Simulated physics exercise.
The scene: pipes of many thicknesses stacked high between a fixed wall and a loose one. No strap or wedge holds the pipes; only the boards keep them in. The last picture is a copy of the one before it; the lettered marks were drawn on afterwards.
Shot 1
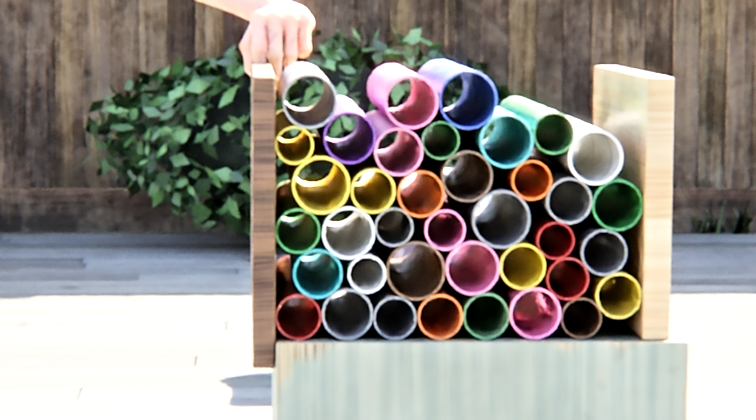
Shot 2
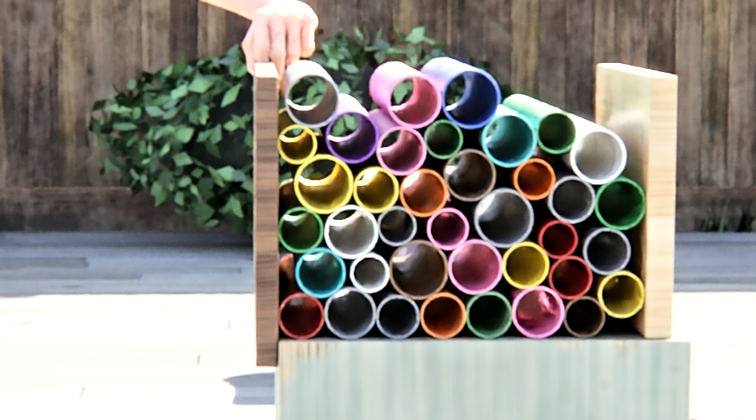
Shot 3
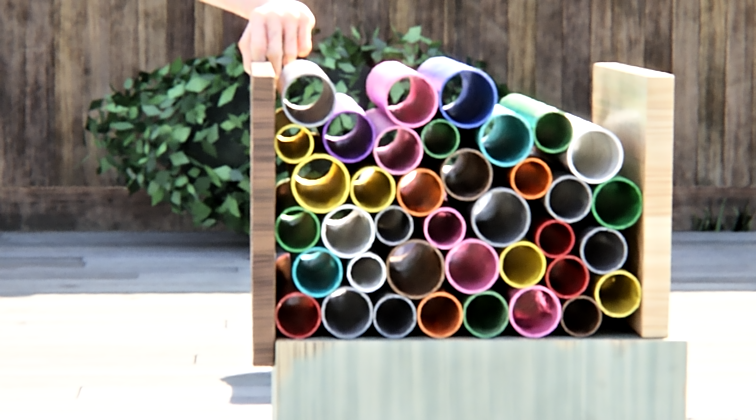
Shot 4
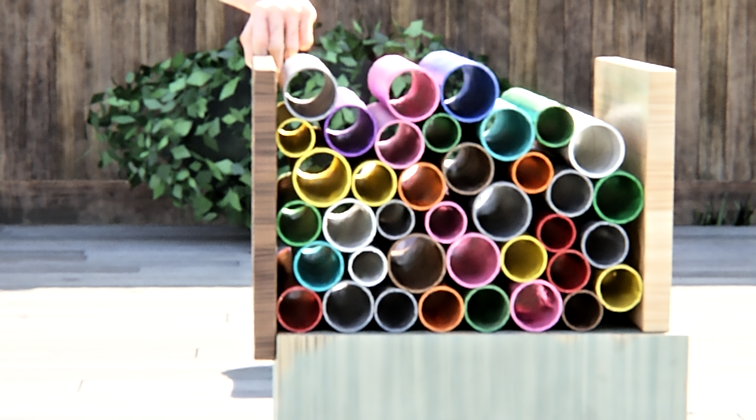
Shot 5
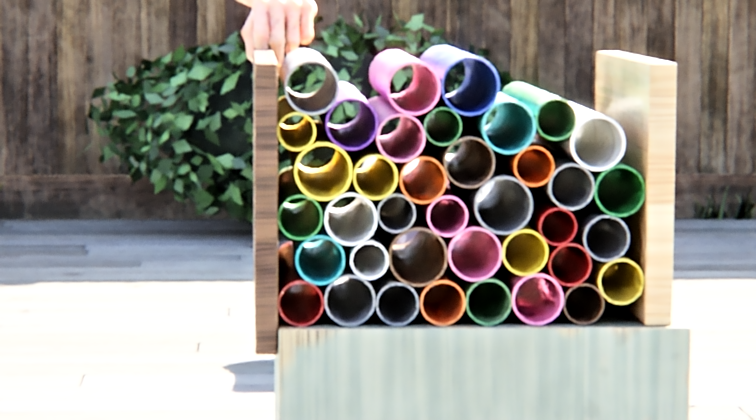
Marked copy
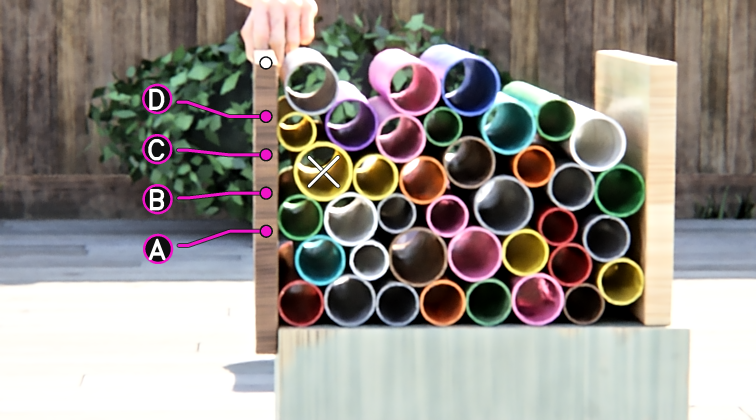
The clip opens on colourful pipes stacked between two upright side boards on a pale base, with a hand gripping the top of the left board. The stack and boards shift very slightly sideways, then rise a little together, the pipes keeping their arrangement while the hand stays on the board.
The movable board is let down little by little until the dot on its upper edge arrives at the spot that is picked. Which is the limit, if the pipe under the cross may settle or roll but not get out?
The lowest mark that will do is A.
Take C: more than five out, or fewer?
Fewer than five.
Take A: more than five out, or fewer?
At A, fewer than five.
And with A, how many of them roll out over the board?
It comes to two.
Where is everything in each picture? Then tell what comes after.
The first picture shows a grey pipe (604, 253); a pink pipe (445, 230); a grey pipe (569, 200).
The second picture shows a grey pipe (572, 199); a purple pipe (352, 137).
The third picture shows a pink pipe (411, 101); side board (262, 200).
The fourth picture shows a red pipe (299, 310); a pink pipe (535, 305).
The fifth picture shows a turquoise pipe (320, 260); a grey pipe (606, 239); a pink pipe (448, 216).
On the marked copy, A at (266, 231); B at (266, 193); C at (266, 155); D at (266, 117); the cross at (323, 172); the white dot at (265, 63).
Following A. Soon after the start, top of the board (277, 139).
Later, top of the board (278, 226).
In the end, top of the board (278, 230), two out over the board, the crossed one still inside.
As for the rest, B keeps the crossed one inside; C keeps the crossed one inside; D keeps the crossed one inside.
